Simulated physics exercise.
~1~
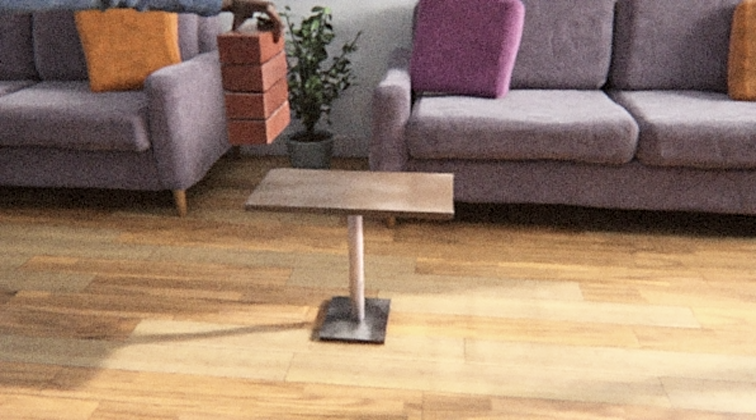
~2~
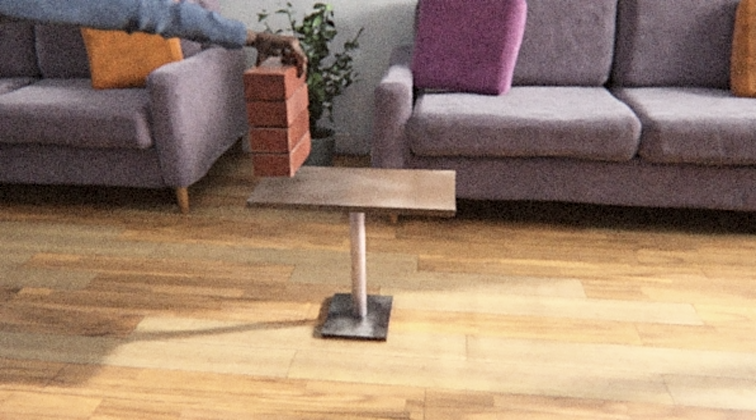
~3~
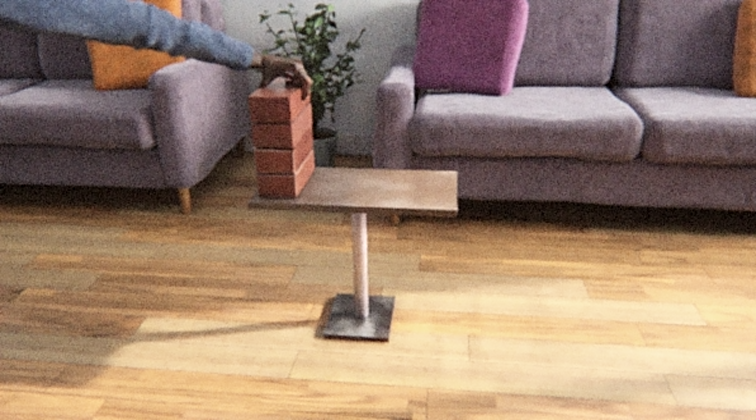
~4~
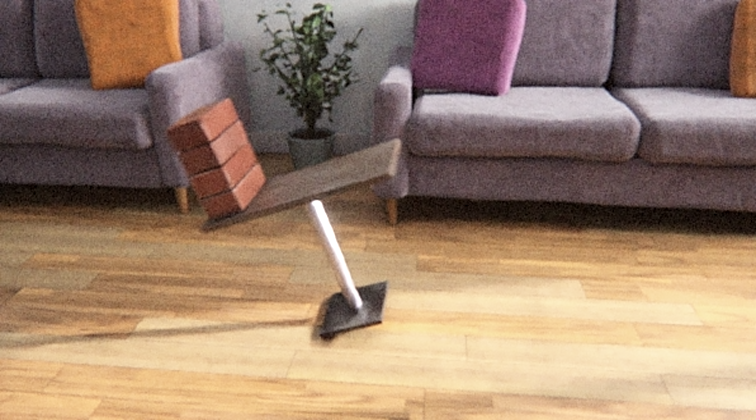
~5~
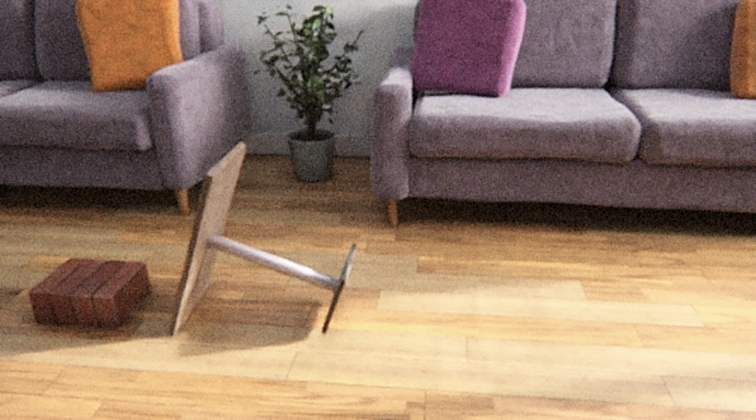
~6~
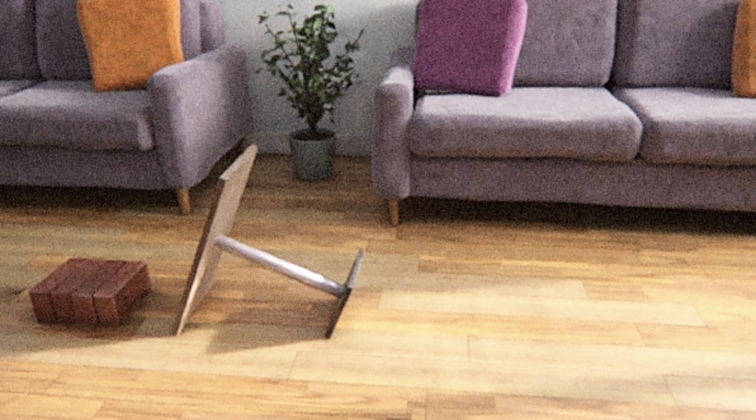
In a living room with grey-purple sofas, a hand lowers a stack of red bricks onto the left end of a brown side table and lets go; the table tips left and falls onto its side, leaving the bricks on the wooden floor beside it.
